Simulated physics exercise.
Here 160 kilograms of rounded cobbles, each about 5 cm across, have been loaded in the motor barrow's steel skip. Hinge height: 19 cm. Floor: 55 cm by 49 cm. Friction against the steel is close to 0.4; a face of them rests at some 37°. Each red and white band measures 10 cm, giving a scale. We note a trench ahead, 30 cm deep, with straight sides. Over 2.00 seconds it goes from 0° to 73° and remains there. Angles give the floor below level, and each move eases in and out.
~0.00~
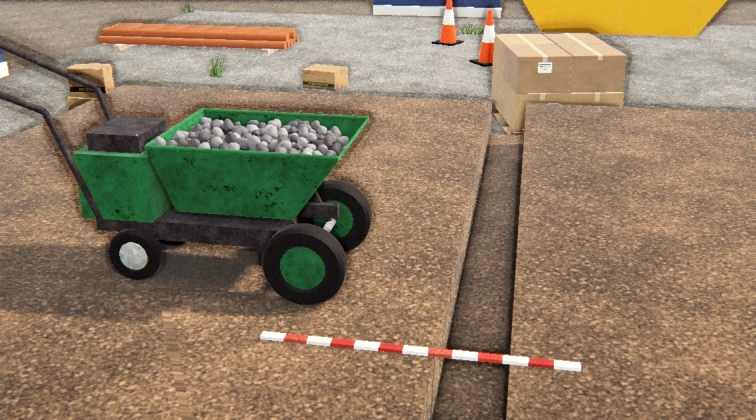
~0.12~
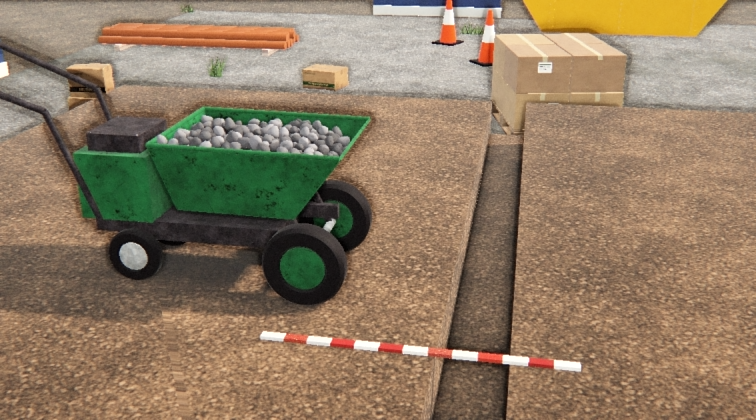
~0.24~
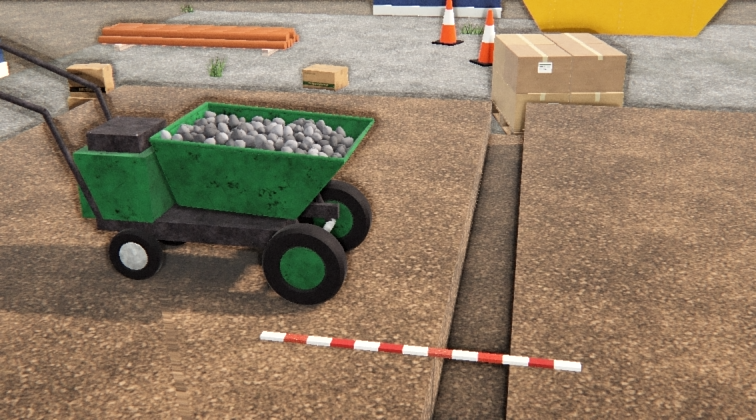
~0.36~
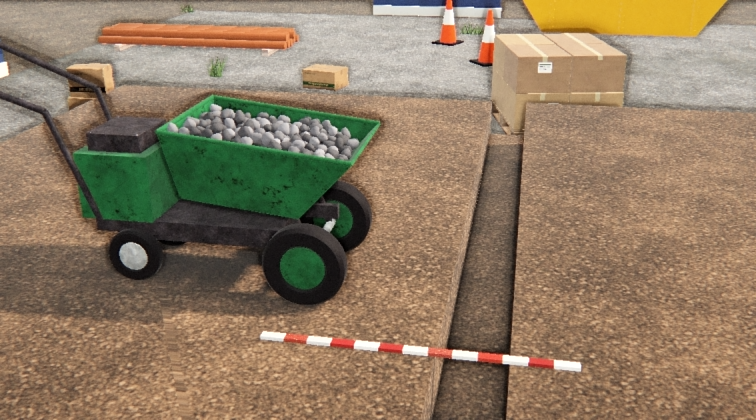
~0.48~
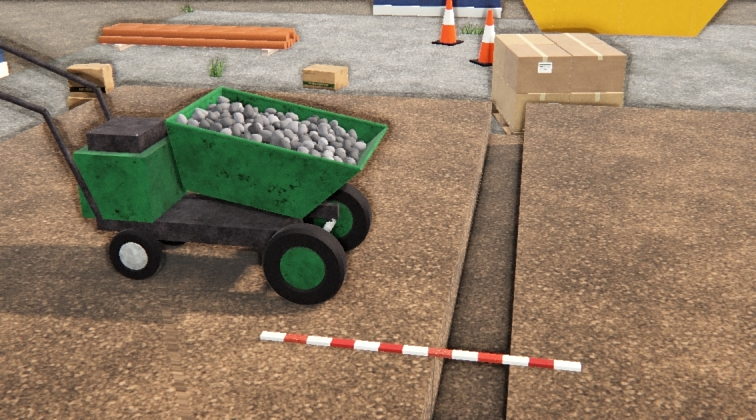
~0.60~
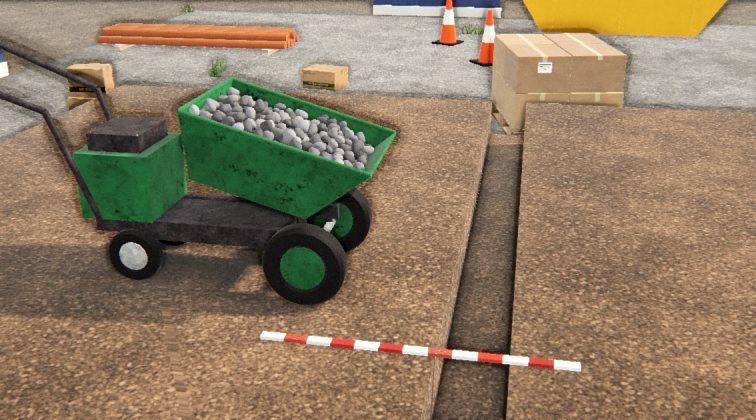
A green motor barrow stands beside a trench while its stone-filled skip tilts toward the right.
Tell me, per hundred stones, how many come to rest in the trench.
95 per hundred.
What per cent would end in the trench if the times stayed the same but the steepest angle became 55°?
Expect roughly 40 per cent.
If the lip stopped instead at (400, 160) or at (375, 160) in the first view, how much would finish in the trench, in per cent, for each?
Result: Close to 50 then close to 70 per cent.
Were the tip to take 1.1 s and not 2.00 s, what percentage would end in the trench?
About 95 percent, I'd say.
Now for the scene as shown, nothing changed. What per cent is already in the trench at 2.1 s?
About 55%.
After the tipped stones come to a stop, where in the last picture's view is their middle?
The middle should be near (480, 318).
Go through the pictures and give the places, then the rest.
In the first frame, the skip is at 0°, its lip at (338, 159); the top of the load is at (250, 129).
In the second frame, the skip is at 1°, its lip at (340, 159); the top of the load is at (244, 129); the stones move at 0.1 m/s on average.
The third frame shows lip at (345, 161), floor tilted 3°, highest stones at (247, 127); the stones move at 0.2 m/s on average.
The fourth frame shows lip at (352, 164), floor tilted 6°, highest stones at (224, 118); the stones move at 0.3 m/s on average.
In the fifth frame, the skip is at 11°, its lip at (360, 169); the top of the load is at (228, 111); the stones move at 0.4 m/s on average.
In the sixth frame, the skip is at 16°, its lip at (370, 176); the top of the load is at (236, 102); the stones move at 0.4 m/s on average.
After 1.5 s the floor is at 62°; 97 % in the skip, 2 % short of the trench, 1 % in the trench; the foremost stones are at (463, 275).
After 2.1 s the floor is at 73°; 43 % in the skip, 1 % short of the trench, 55 % in the trench, 1 % past the trench; the foremost stones are at (532, 298).
After 2.5 s the floor is at 73°; 20 % in the skip, 2 % short of the trench, 77 % in the trench, 2 % past the trench; the foremost stones are at (551, 294).
After 4.4 s the floor is at 73°; 0 % in the skip, 3 % short of the trench, 95 % in the trench, 2 % past the trench; the foremost stones are at (563, 294).
